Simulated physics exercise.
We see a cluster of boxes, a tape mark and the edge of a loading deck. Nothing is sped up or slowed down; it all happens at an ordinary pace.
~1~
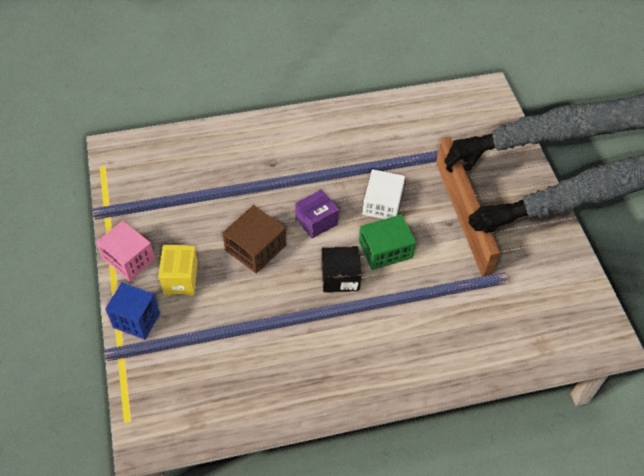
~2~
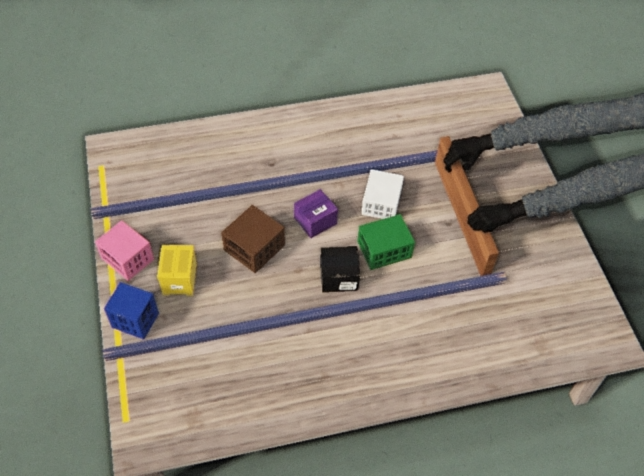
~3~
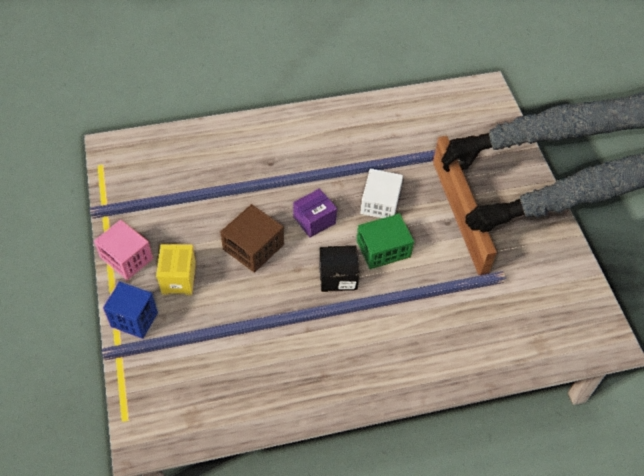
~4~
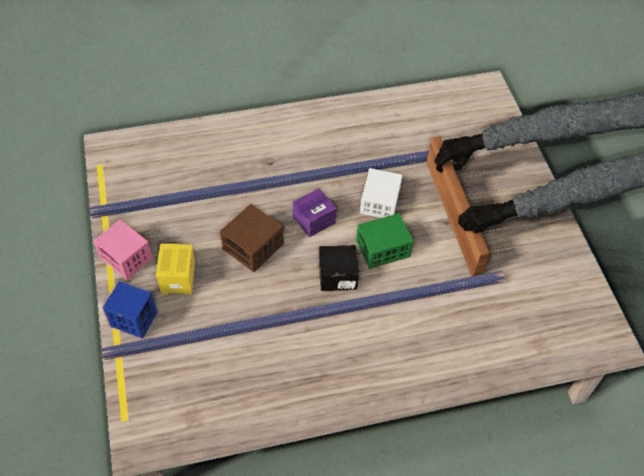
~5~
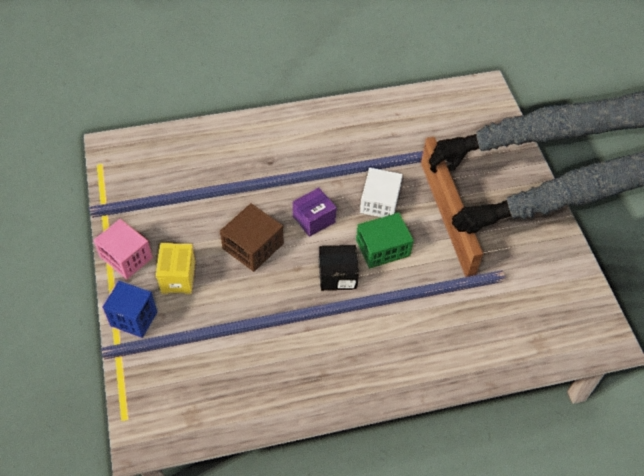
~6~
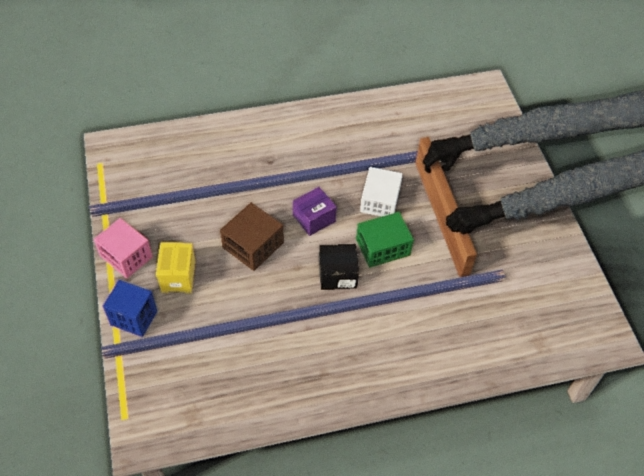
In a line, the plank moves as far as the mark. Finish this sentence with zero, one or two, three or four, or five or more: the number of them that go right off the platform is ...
The number of them that go right off the platform is five or more.
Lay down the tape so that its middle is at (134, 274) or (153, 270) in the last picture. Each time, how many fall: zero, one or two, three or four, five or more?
Five or more; three to four.
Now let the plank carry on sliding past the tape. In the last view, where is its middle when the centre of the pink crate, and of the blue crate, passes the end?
The pink crate puts it at (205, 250), the blue crate at (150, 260).
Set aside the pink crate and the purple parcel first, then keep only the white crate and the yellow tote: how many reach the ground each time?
Falls come to 6 the first time and 6 the other time.
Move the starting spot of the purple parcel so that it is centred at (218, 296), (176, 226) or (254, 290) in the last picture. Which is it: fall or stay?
Results in order: Over the edge; over the edge; over the edge.
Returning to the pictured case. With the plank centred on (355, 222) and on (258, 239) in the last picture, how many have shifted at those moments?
First 4, then 6.
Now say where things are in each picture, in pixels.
The first picture shows pink crate (126, 251); blue crate (133, 311); yellow tote (179, 271); plank (466, 205); tape (114, 281).
The second picture shows blue crate (132, 311); purple parcel (316, 214).
The third picture shows yellow tote (177, 270); white crate (382, 195).
The fourth picture shows pink crate (124, 250); brown crate (252, 238).
The fifth picture shows blue crate (131, 309); plank (450, 206).
The sixth picture shows pink crate (124, 248); blue crate (131, 309); yellow tote (177, 268); plank (444, 206); tape (111, 278).
A little later, none off yet; pink crate at rest near (124, 248); blue crate at rest near (131, 309); yellow tote at rest near (177, 268).
Next, none off yet; pink crate at rest near (124, 248); blue crate at rest near (131, 309); yellow tote shifted a little near (155, 274).
Later still, two off so far; pink crate dropping near (70, 271); blue crate shifted a little near (122, 317); yellow tote dropping near (65, 322).
When it is over, the number that fall off is five or more; down, white crate, green crate, black box, purple parcel, brown crate, yellow tote, blue crate and pink crate.
